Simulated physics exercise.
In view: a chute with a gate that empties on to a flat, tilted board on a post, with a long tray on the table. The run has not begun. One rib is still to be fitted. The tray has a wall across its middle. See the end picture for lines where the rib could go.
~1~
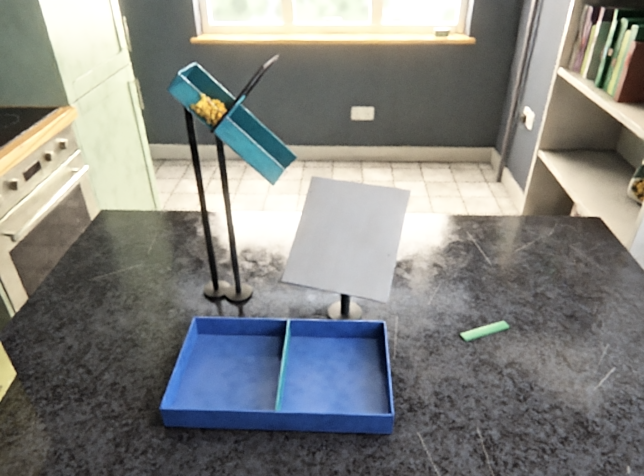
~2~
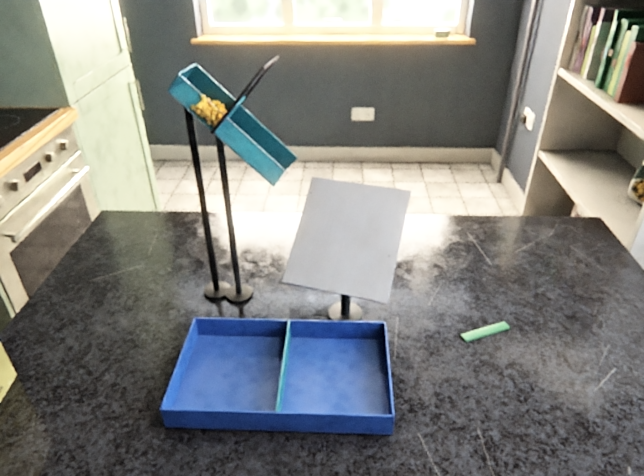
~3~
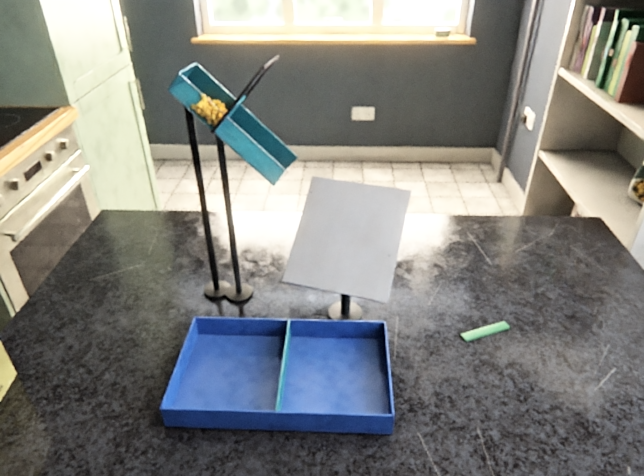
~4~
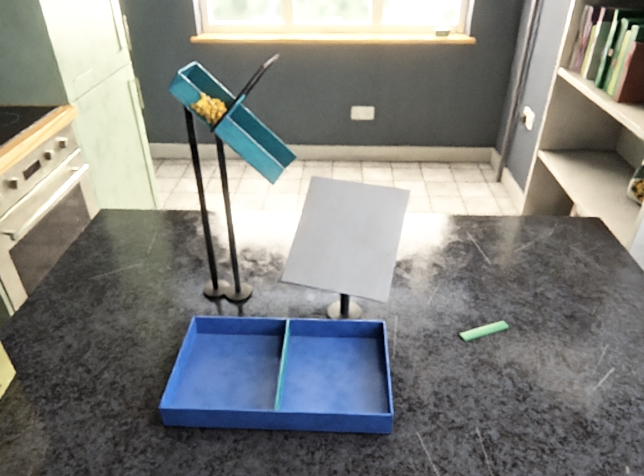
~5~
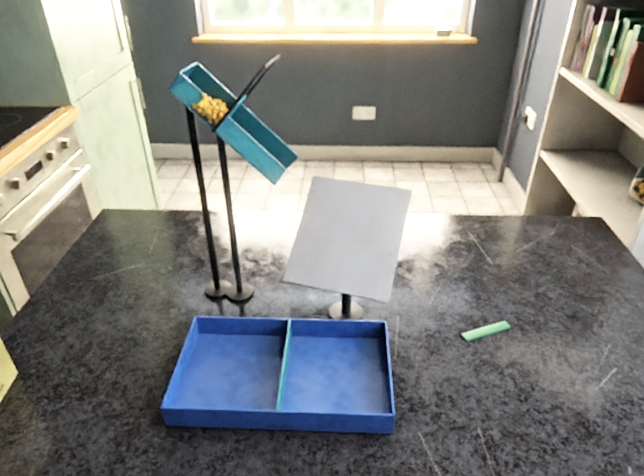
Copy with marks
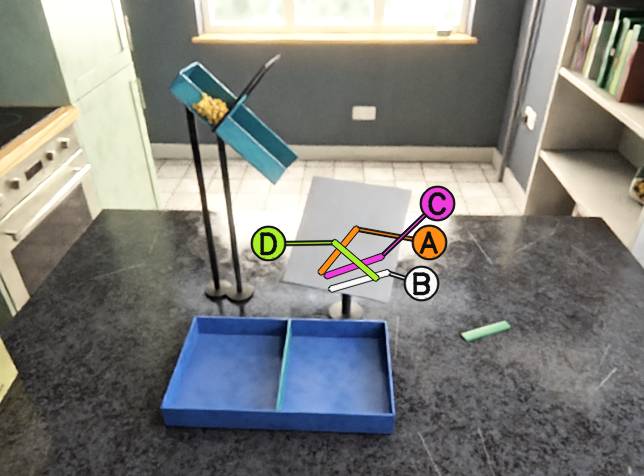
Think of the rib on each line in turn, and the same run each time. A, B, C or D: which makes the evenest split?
Choose A.
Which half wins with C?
The right half.
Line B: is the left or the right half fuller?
More lands on the right.
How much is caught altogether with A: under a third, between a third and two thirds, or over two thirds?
Line A gives over two thirds.
On the marked copy, line A from (356, 229) to (321, 271); line B from (387, 272) to (331, 288); line C from (381, 256) to (327, 275); line D from (334, 242) to (375, 278).
Choosing A, of what is caught, close to half in the left half, close to half in the right.
Choosing B, of what is caught, a small share in the left half, the bulk in the right.
Choosing C, of what is caught, a small share in the left half, the bulk in the right.
Choosing D, of what is caught, a small share in the left half, all but a few in the right.
